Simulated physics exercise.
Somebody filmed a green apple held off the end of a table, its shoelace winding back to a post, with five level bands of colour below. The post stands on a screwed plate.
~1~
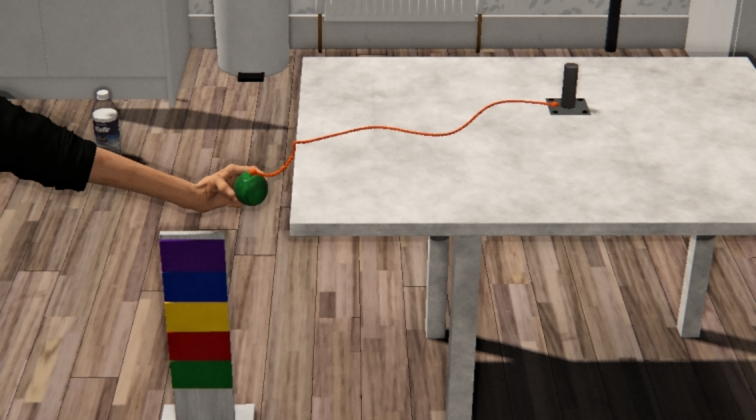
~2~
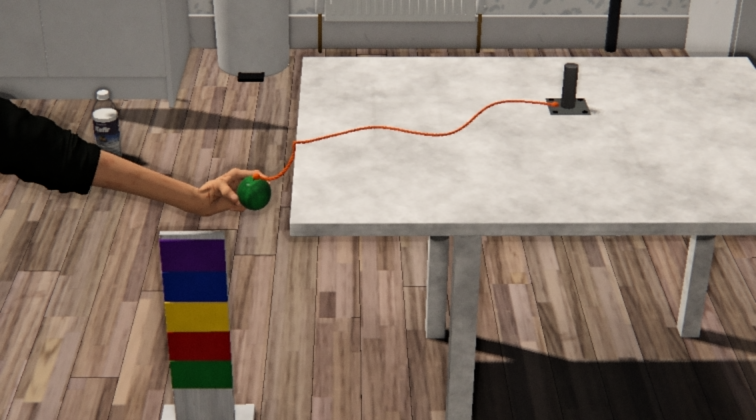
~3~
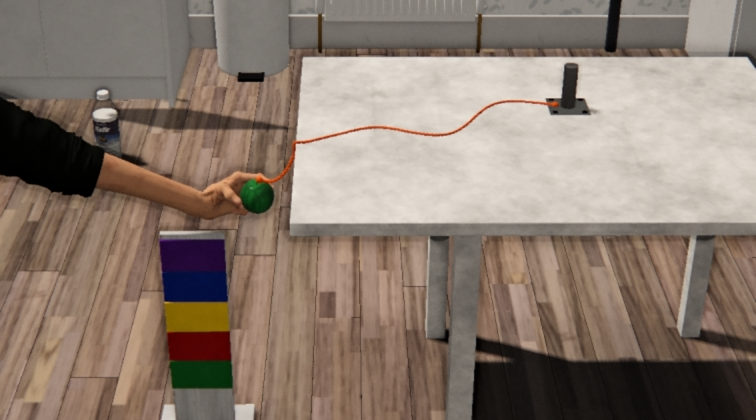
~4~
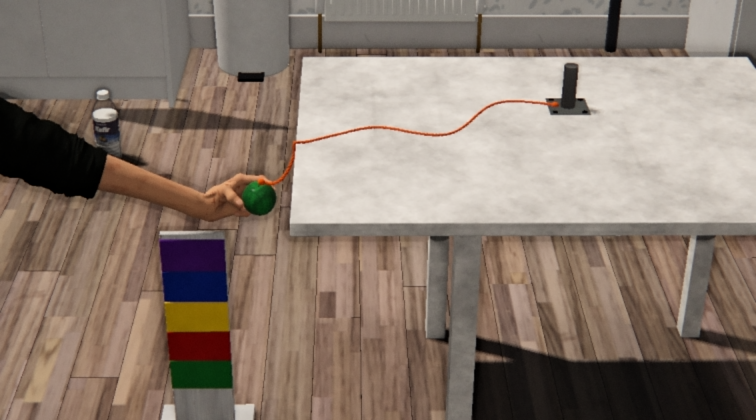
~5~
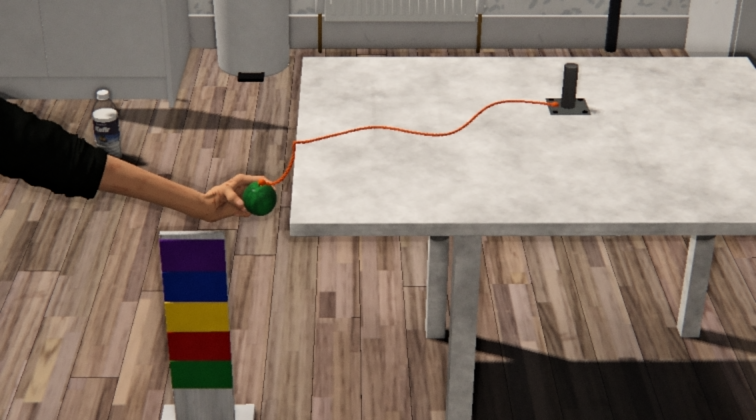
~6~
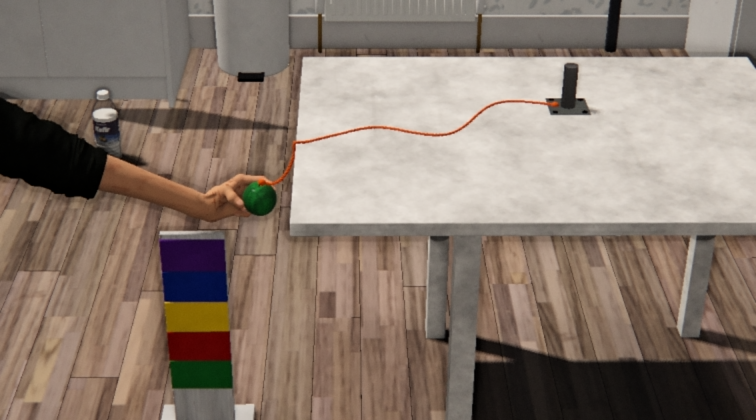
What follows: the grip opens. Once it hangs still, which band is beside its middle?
Its centre hangs level with the purple band.
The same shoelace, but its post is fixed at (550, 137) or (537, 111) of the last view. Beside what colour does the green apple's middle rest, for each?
Taking them in turn: Blue; blue.
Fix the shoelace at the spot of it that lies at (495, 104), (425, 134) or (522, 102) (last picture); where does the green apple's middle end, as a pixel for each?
Try by try, around (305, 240), (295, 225) and (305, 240).
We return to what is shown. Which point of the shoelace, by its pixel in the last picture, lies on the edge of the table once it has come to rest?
It lies at about (335, 135).
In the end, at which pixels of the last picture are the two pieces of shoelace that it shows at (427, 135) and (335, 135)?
The first at (392, 125), the second at (297, 139).
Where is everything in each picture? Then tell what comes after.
The first picture shows green apple (251, 189); purple (193, 257); blue (195, 288); yellow (197, 318); red (199, 347); green (201, 376).
The second picture shows green apple (254, 193); shoelace through (526, 102) (477, 116) (433, 135) (372, 128) (309, 142).
The third picture shows green apple (257, 196).
The fourth picture shows green apple (259, 198); shoelace through (526, 102) (477, 116) (433, 135) (372, 128) (309, 142).
The fifth picture shows green apple (260, 199).
The sixth picture shows green apple (260, 199); shoelace through (526, 102) (477, 116) (433, 135) (372, 128) (309, 142).
Soon after, apple near (309, 244); level with purple.
After that, apple near (278, 247); level with purple.
In the end, apple near (302, 247); level with purple. Its middle rests at the purple band.
